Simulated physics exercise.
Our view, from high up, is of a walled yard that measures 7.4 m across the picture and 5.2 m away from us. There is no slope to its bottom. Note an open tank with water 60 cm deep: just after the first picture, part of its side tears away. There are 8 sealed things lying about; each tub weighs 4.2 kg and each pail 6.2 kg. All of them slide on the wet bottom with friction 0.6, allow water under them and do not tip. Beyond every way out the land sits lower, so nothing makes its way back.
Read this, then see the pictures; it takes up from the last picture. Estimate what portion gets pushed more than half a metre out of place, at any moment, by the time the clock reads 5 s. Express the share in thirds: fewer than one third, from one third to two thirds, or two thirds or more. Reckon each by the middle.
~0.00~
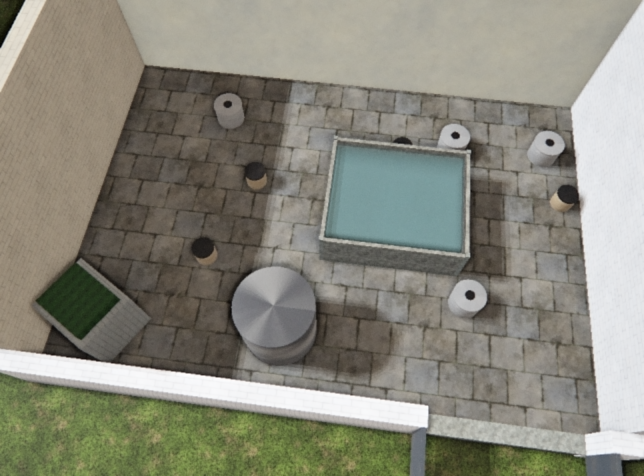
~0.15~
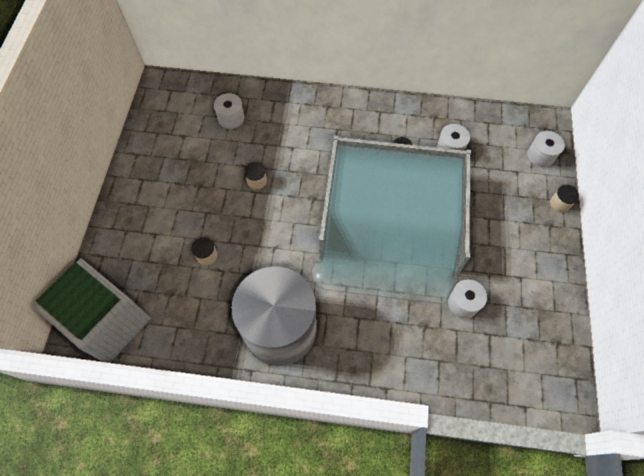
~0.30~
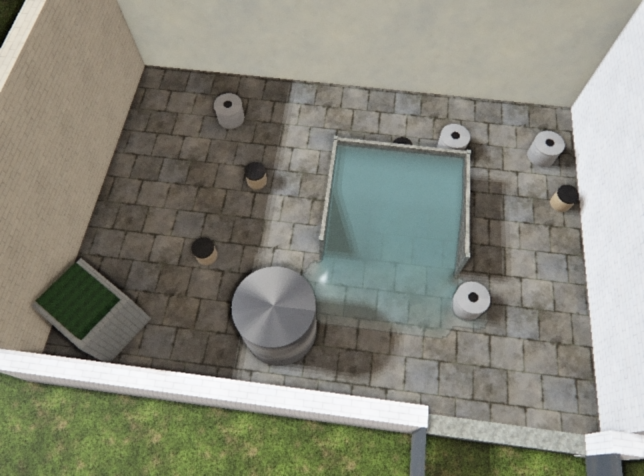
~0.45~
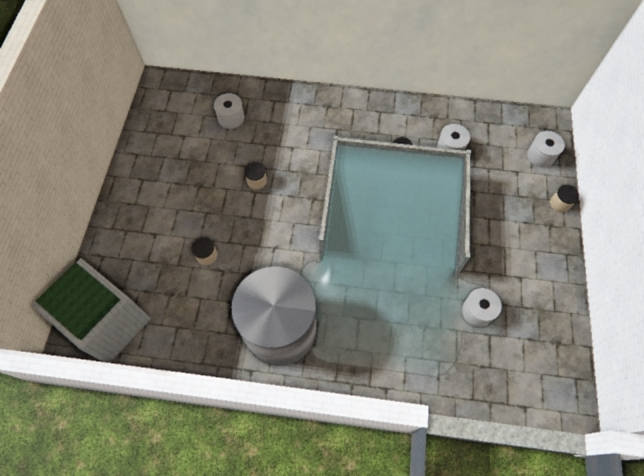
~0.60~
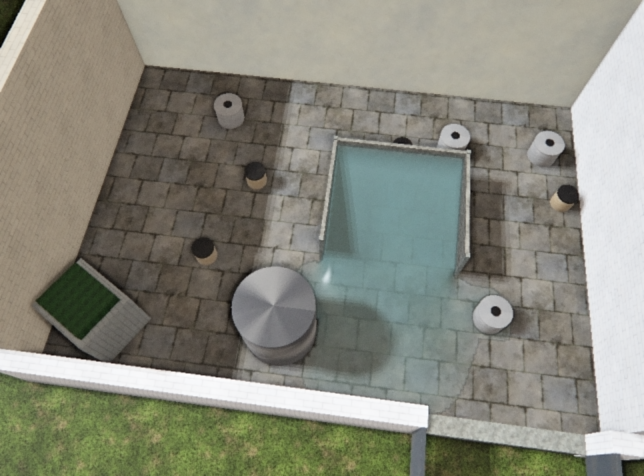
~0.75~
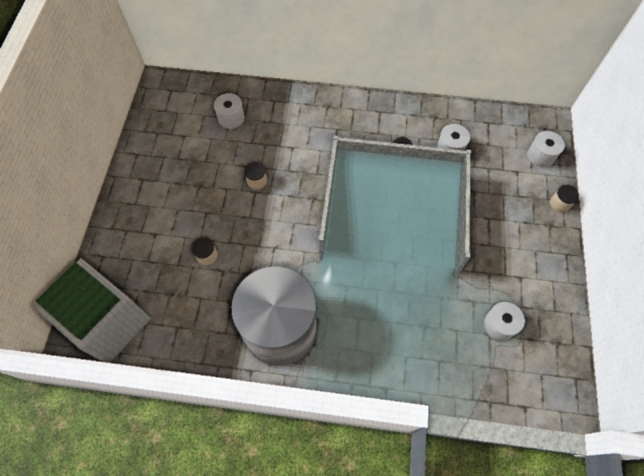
Fewer than one third.
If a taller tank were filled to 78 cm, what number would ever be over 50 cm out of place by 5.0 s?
The answer would then be 2.
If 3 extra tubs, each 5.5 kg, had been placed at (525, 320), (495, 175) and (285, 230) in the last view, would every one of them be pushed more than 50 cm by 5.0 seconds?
Outcome: Breaks the threshold first, stays within next, stays within last.
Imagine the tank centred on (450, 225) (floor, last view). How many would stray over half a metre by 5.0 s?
In that case 1 of them.
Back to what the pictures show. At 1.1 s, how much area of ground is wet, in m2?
That flooded area is roughly 9.5 m2.
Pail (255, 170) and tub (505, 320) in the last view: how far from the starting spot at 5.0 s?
0 cm, then 150 cm.
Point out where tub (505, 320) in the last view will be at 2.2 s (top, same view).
Position: About (547, 336).
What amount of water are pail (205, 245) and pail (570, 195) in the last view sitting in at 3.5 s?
First about 2 cm, second about 0 cm.
After 1.1 s 1 of 8 are over 50 cm from their spots; 0 afloat.
After 2.2 s 1 of 8 are over 50 cm from their spots; 0 afloat.
After 3.5 s 1 of 8 are over 50 cm from their spots; 0 afloat.
After 5.0 s 1 of 8 are over 50 cm from their spots, and 1 have been at some point; 1 afloat.
